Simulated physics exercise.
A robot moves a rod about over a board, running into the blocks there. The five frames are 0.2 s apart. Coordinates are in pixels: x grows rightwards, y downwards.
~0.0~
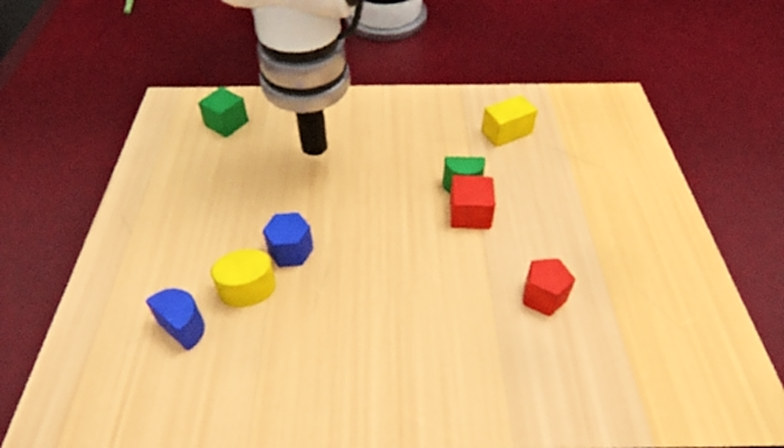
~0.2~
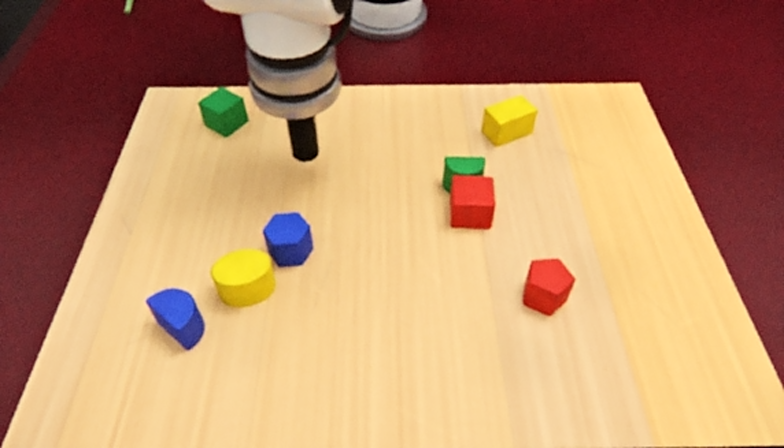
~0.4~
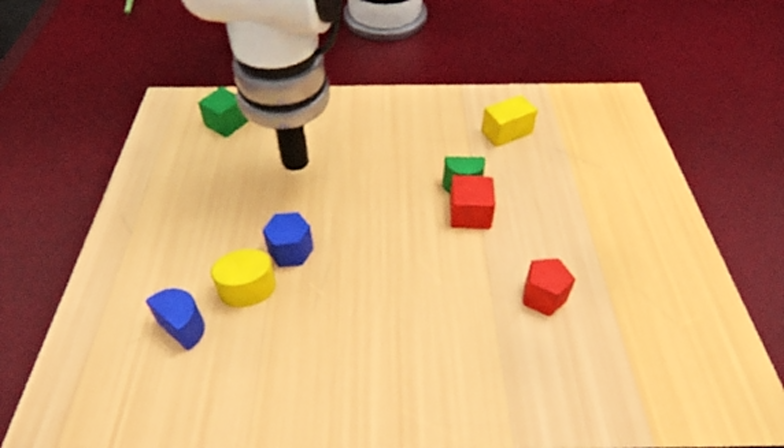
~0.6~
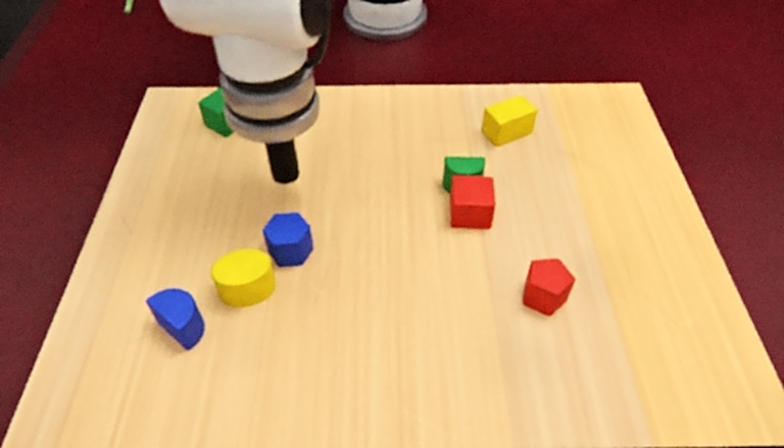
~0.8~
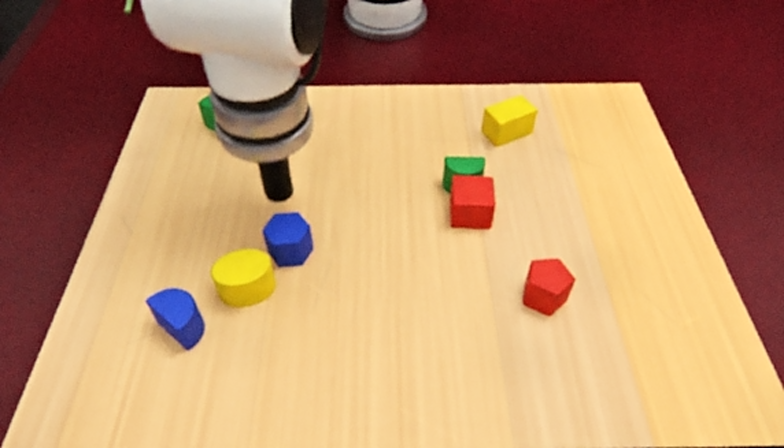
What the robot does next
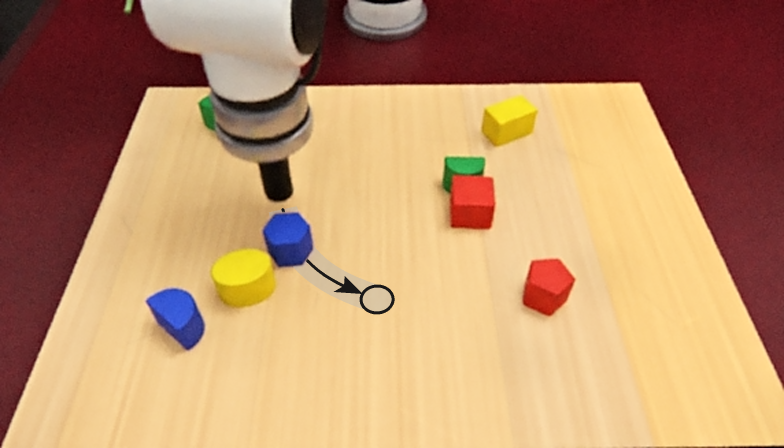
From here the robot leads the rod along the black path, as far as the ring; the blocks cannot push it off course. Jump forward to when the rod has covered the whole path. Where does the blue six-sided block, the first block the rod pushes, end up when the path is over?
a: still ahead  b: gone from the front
I'll go with b - gone from the front.
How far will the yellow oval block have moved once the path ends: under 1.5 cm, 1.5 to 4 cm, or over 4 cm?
Within 1.5 cm.
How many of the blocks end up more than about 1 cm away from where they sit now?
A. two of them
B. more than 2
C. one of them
Letter C.
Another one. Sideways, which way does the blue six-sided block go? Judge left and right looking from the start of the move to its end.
Facing from start to end, it will go to the right.
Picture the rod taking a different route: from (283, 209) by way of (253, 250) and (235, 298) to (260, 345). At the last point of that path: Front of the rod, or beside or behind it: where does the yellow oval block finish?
The yellow oval block is leading.
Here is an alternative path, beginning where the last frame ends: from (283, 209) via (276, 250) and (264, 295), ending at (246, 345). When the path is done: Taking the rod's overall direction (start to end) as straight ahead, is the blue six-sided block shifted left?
Yes, I think so.
The line goes from (283, 209) via (296, 246) and (329, 278), ending at (377, 299).
What follows on the original path. One third of the way, rod (293, 229); blue six-sided block (293, 251).
Two thirds of the way, rod (327, 262); blue six-sided block (301, 281), turned 40° clockwise.
At the end, rod (377, 283); yellow oval block unmoved; blue six-sided block (301, 281), turned 40° clockwise.
